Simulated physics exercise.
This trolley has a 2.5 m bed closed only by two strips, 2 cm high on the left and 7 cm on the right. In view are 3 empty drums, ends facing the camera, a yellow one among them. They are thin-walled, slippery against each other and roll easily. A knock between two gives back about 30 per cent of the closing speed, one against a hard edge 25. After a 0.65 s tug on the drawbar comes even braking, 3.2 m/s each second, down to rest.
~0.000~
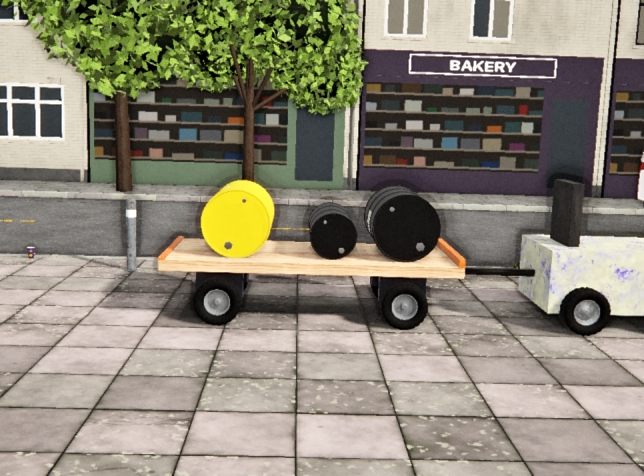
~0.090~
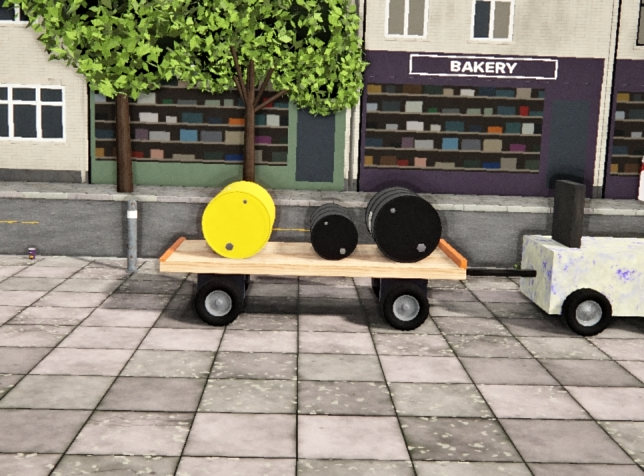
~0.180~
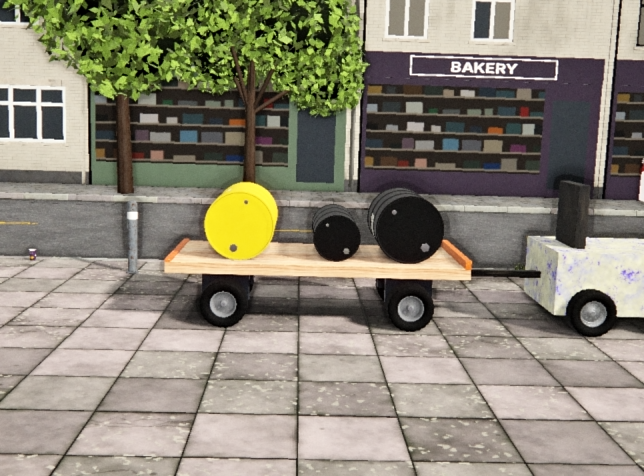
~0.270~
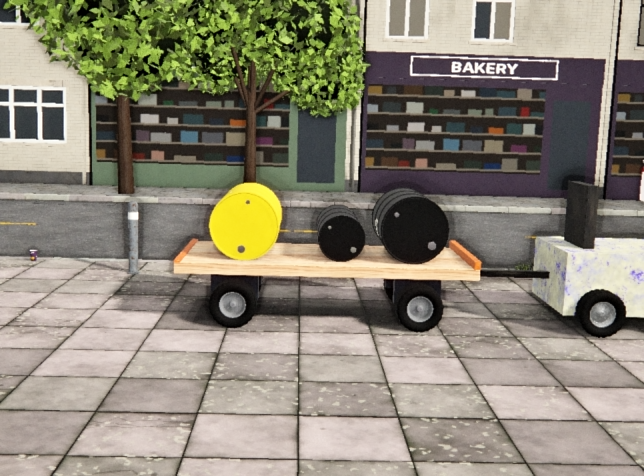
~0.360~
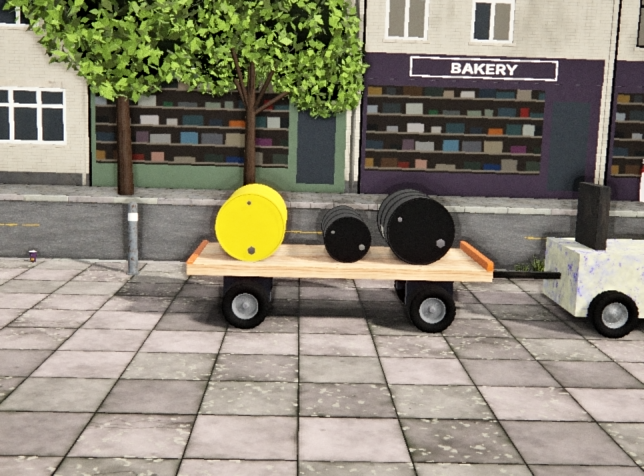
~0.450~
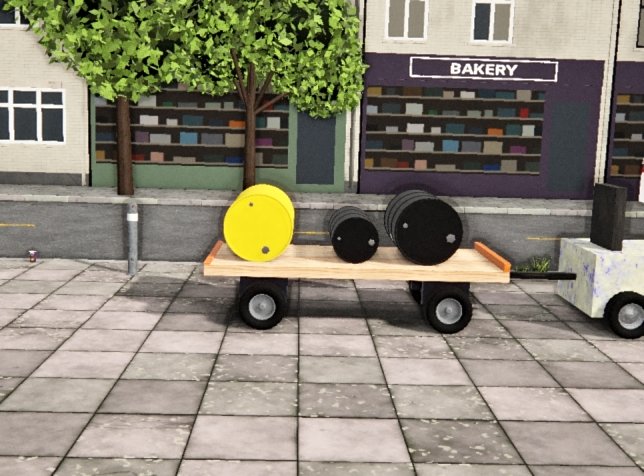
A flat wooden trolley carrying a yellow drum and two black ones started from rest and rolled a short way right behind a pale towing vehicle, picking up speed past a bakery.
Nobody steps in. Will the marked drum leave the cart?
Yellow goes over a bar.
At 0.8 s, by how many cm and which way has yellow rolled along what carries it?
Yellow 60 left.
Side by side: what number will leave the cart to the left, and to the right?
On the left 1, on the right 0.
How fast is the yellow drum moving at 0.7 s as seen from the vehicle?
Near 1.5 m/s.
After 0.7 s, yellow is on the deck, 10 cm from the left bar, rolling left along the cart; 0 over a bar so far.
After 0.8 s, yellow is on the deck, 5 cm from the left bar, rolling left along the cart; 0 over a bar so far.
After 0.9 s, yellow is over the left bar and falling; 1 over a bar so far.
After 1.0 s, yellow is over the left bar and falling; 1 over a bar so far.
At rest (2.7 s), yellow is over the left bar and down; 1 over a bar so far.
